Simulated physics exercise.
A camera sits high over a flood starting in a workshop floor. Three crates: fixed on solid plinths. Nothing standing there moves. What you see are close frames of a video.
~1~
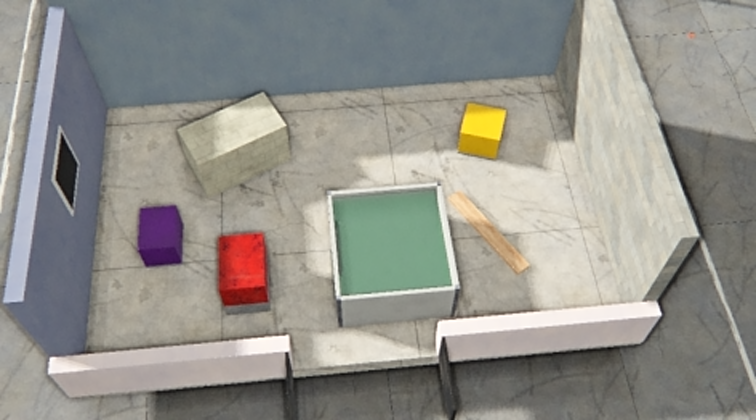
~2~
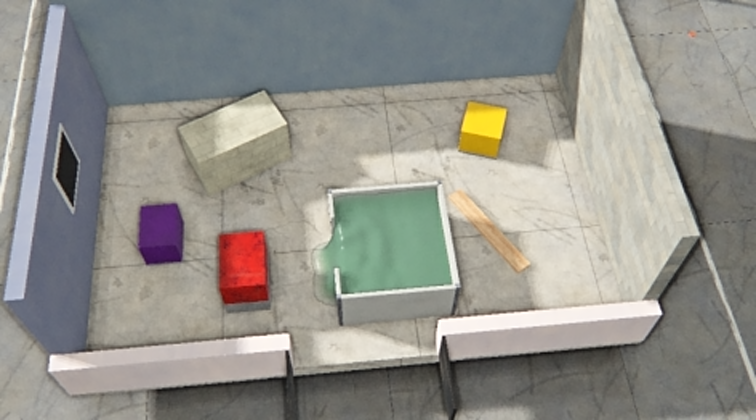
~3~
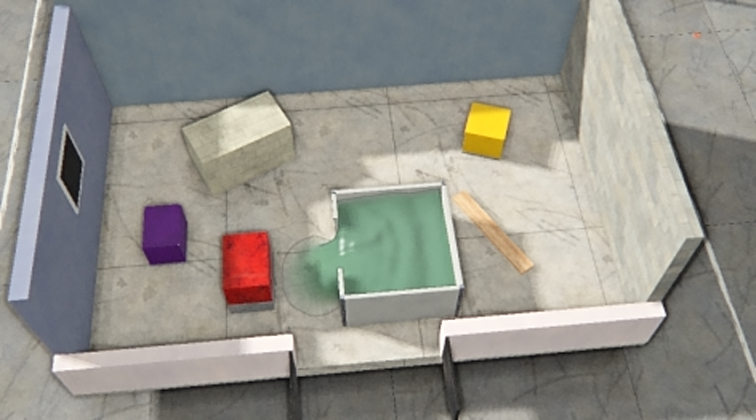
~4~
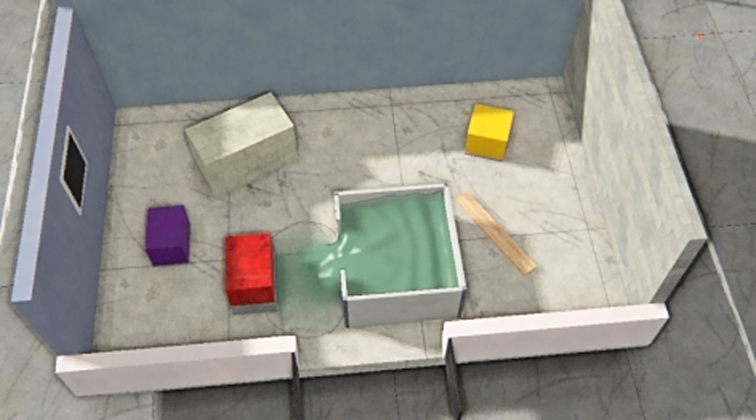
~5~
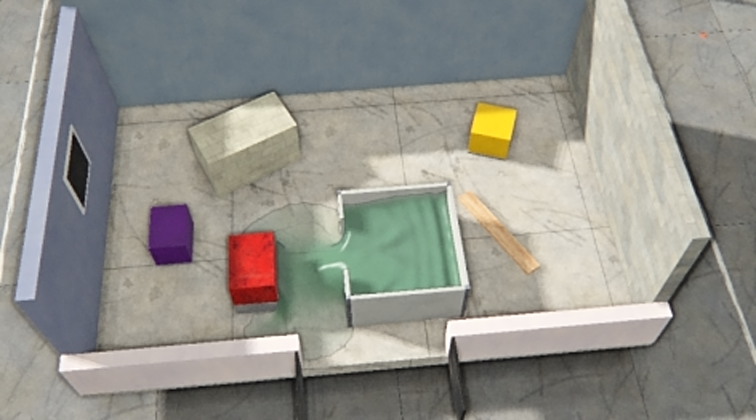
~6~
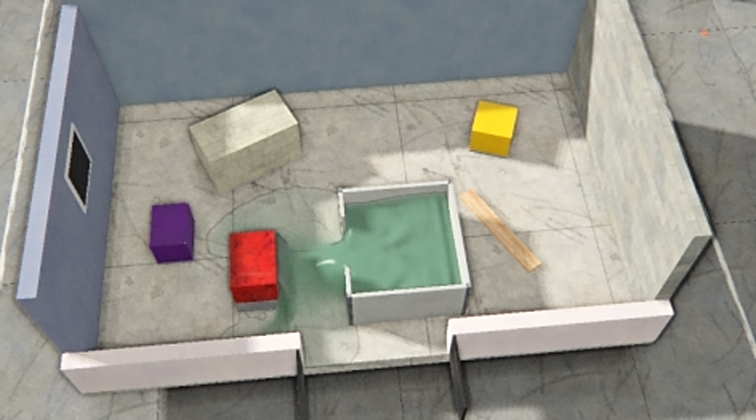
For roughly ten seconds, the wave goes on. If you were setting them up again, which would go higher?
The yellow crate will be caught by the water. The red crate will be caught by the water. The purple crate will be caught by the water.
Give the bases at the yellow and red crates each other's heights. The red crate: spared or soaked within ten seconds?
Red crate: Flooded.
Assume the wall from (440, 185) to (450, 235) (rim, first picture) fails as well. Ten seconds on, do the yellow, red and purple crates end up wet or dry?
Result: Yellow crate gets overtopped, red crate is left untouched, purple crate gets overtopped.
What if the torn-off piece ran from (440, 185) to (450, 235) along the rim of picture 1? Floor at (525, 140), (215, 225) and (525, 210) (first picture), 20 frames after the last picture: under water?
Read off point by point, the answer is soaking, not soaked, soaking.
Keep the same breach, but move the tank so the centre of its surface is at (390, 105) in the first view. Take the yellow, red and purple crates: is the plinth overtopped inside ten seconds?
Going one at a time, the yellow crate is left untouched, the red crate is left untouched and the purple crate gets flooded.
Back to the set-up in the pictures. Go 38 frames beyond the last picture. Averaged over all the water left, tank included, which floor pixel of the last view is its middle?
Point: (295, 219).
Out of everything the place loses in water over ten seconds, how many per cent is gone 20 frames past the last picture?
I'd put it near 50 in a hundred.
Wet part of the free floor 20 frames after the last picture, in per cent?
About 55 per cent.
A moment on, water covers 20 % of the floor; the yellow crate not reached, the red crate water round its plinth, the purple crate water round its plinth.
Next, water covers 40 % of the floor; the yellow crate not reached, the red crate water round its plinth, the purple crate water round its plinth.
Then, water covers 55 % of the floor; the yellow crate water round its plinth, the red crate water round its plinth, the purple crate water round its plinth.
Later, water covers 75 % of the floor; the yellow crate water round its plinth, the red crate water round its plinth, the purple crate water round its plinth.
In the end, water covers 95 % of the floor; the yellow crate was topped, the red crate was topped, the purple crate was topped.
